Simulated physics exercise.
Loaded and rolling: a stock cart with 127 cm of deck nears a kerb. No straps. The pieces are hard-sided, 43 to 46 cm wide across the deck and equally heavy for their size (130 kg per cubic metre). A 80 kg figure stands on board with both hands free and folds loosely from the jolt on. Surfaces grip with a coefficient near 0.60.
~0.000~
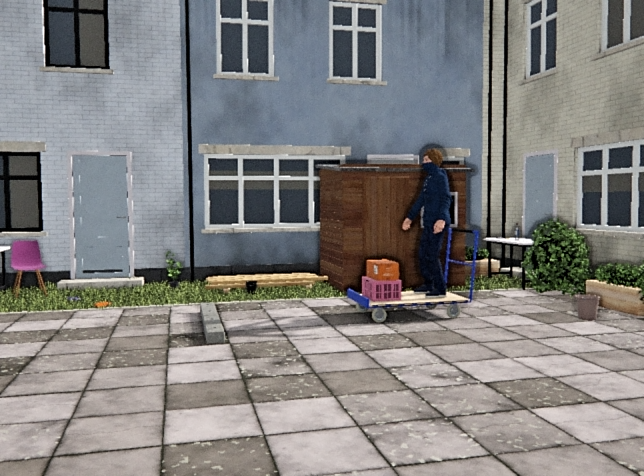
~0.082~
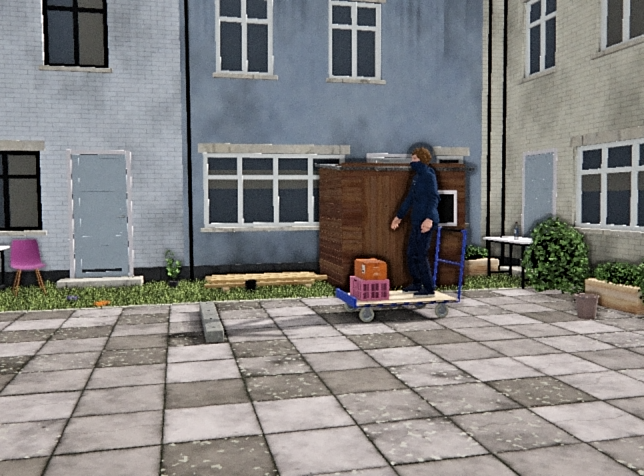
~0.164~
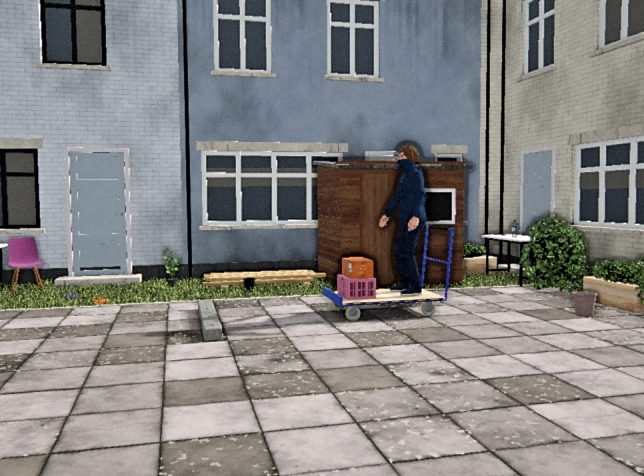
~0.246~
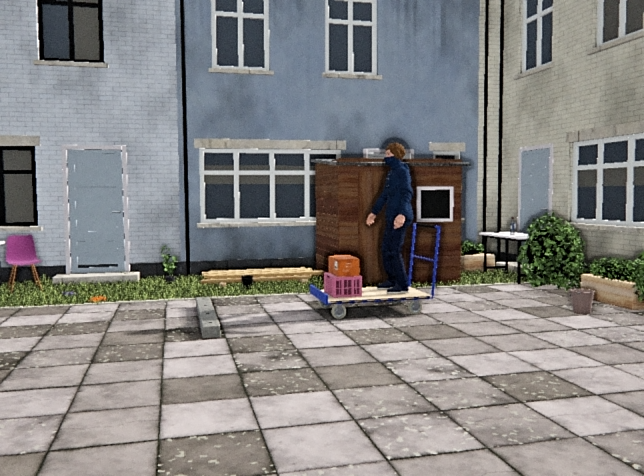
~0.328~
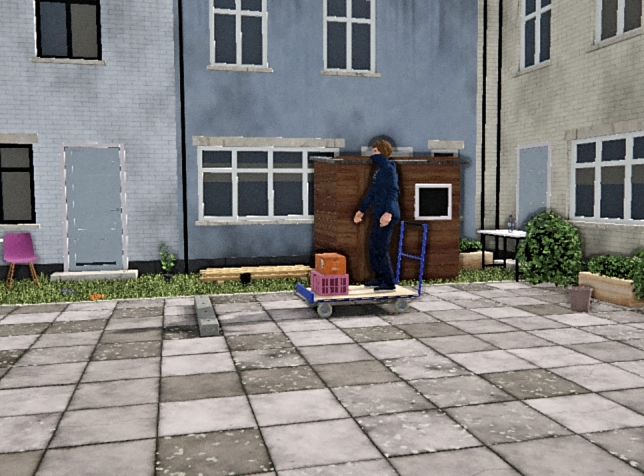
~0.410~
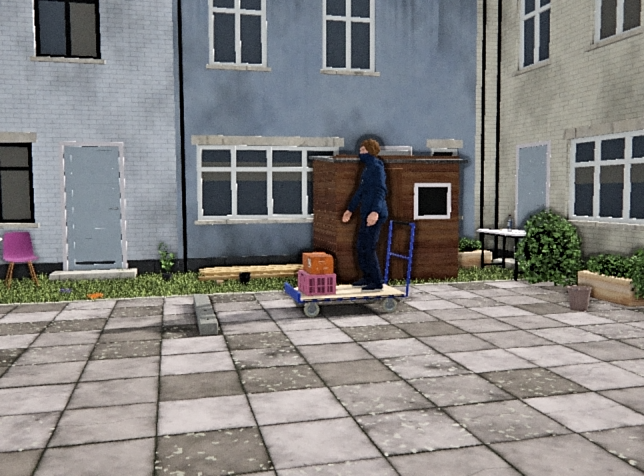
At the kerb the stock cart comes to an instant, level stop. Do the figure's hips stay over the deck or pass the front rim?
In the end the figure's hips stay over the deck.
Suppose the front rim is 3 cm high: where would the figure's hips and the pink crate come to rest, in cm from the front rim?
In that case hips 20 behind, pink 20 behind.
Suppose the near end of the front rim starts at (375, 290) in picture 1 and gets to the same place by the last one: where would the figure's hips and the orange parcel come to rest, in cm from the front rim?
Then hips 90 past, orange 120 past.
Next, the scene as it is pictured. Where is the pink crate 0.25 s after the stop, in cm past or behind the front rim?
Some 20 cm behind it.
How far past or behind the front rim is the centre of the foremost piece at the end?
Some 30 cm past it.
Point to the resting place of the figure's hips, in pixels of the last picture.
Near (231, 262).
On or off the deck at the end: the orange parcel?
In the end: Orange off.
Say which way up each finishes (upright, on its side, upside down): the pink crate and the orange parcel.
Pink upright, orange upside down.
After 0.98 s the deck stops.
After 1.23 s the figure's hips are 60 cm behind the rim, near (255, 237) in the last picture's view.
After 1.53 s the figure's hips are 56 cm behind the rim, near (252, 256) in the last picture's view.
After 1.98 s the figure's hips are 30 cm behind the rim, near (230, 262) in the last picture's view.
At rest, 4.2 s, past the rim, orange parcel; behind it, pink crate and the figure's hips.
